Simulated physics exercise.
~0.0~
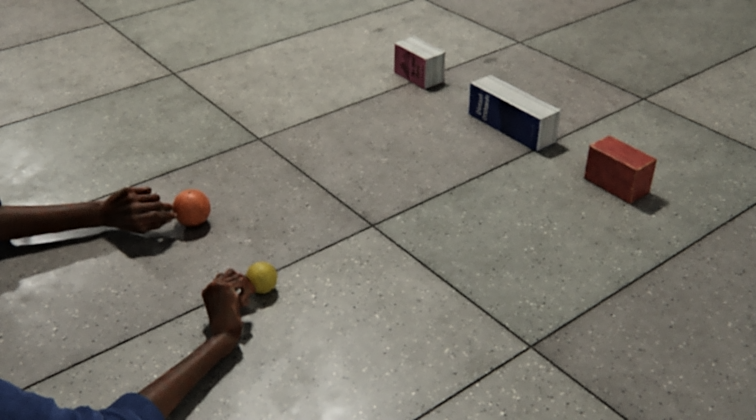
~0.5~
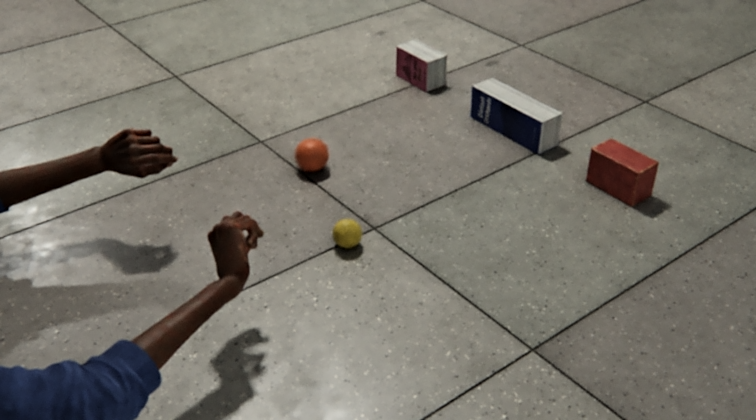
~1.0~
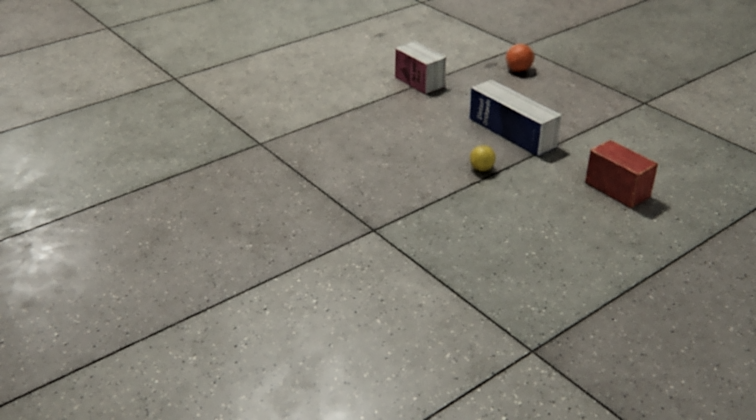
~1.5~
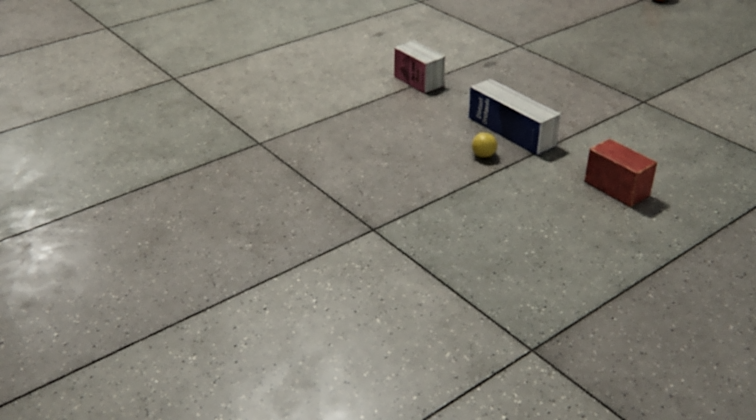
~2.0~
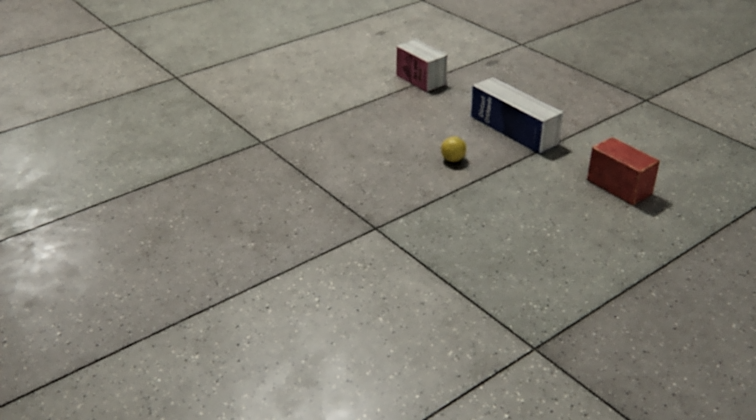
On a tiled floor, hands roll an orange through a gap while a lemon bounces back.
